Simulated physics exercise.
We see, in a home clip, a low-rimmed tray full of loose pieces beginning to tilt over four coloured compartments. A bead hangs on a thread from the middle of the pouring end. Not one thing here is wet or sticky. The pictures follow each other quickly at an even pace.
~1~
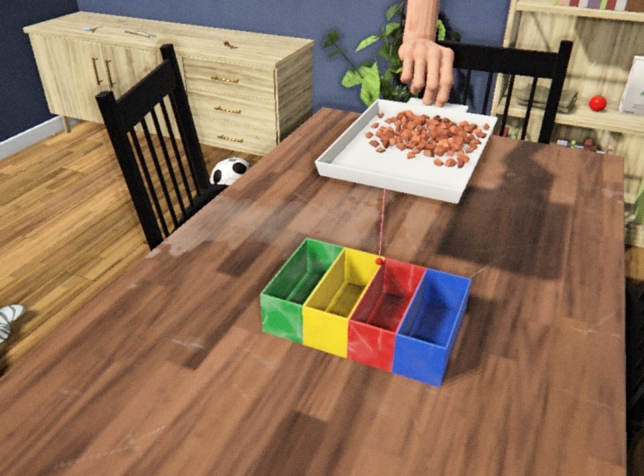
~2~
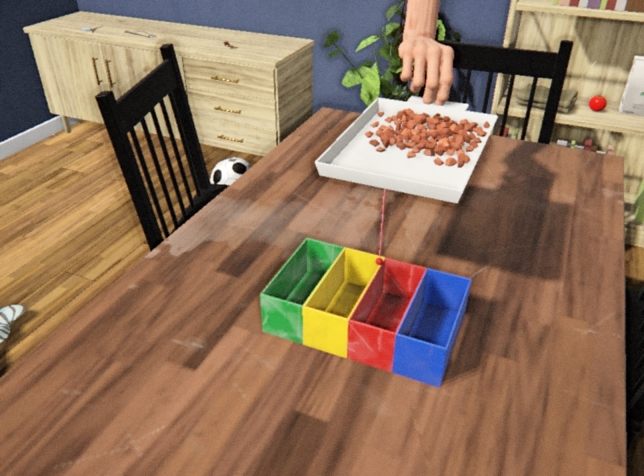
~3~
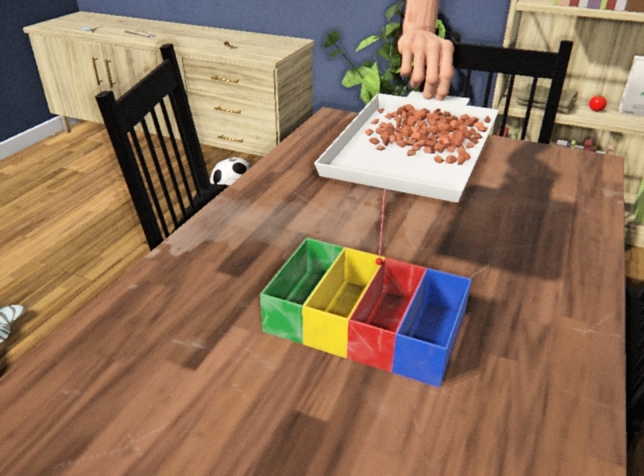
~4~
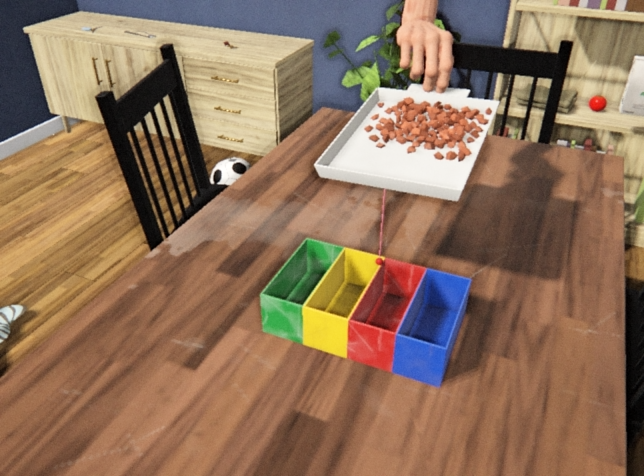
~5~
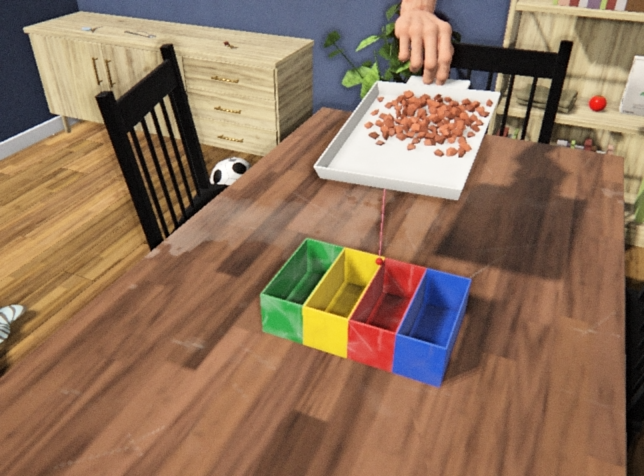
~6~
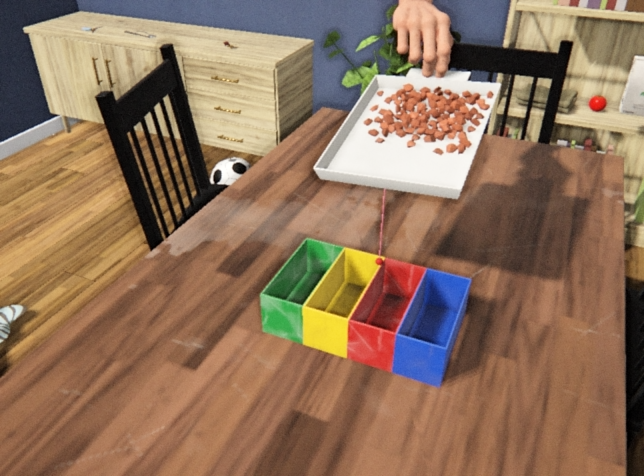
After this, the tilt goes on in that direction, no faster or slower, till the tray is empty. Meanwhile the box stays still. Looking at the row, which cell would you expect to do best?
I would expect the green cell to do best.
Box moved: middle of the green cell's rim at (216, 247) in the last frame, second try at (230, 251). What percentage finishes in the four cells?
Some 90 percent, followed by some 90 percent.
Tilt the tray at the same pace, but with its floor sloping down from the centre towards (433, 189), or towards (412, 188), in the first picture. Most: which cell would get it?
So the first one goes to blue and the second to the blue cell.
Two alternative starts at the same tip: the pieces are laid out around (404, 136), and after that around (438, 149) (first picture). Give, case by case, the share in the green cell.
60 per cent for the first try, 40 per cent for the second.
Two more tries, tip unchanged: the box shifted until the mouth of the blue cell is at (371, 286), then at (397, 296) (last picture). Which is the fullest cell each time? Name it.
Red first, the yellow one second.
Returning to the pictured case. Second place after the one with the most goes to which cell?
The yellow cell.
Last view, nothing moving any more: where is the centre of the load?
(317, 306).
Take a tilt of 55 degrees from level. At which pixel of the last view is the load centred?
Somewhere about (358, 162).
Soon, tray tipped steeply; nearly all on the tray; a stray few in the green cell; a small part falling or outside the box.
A while on, tray tipped right over; about a third on the tray; about a third in the green cell; about a quarter in the yellow cell; a stray few in the red cell; a small part falling or outside the box.
Towards the end, tray tipped past a quarter turn; about half in the green cell; about a third in the yellow cell; a small part in the red cell; a stray few falling or outside the box.
Finally, tray tipped past a quarter turn; about half in the green cell; about a third in the yellow cell; a small part in the red cell; none in the blue cell; a stray few outside the box.
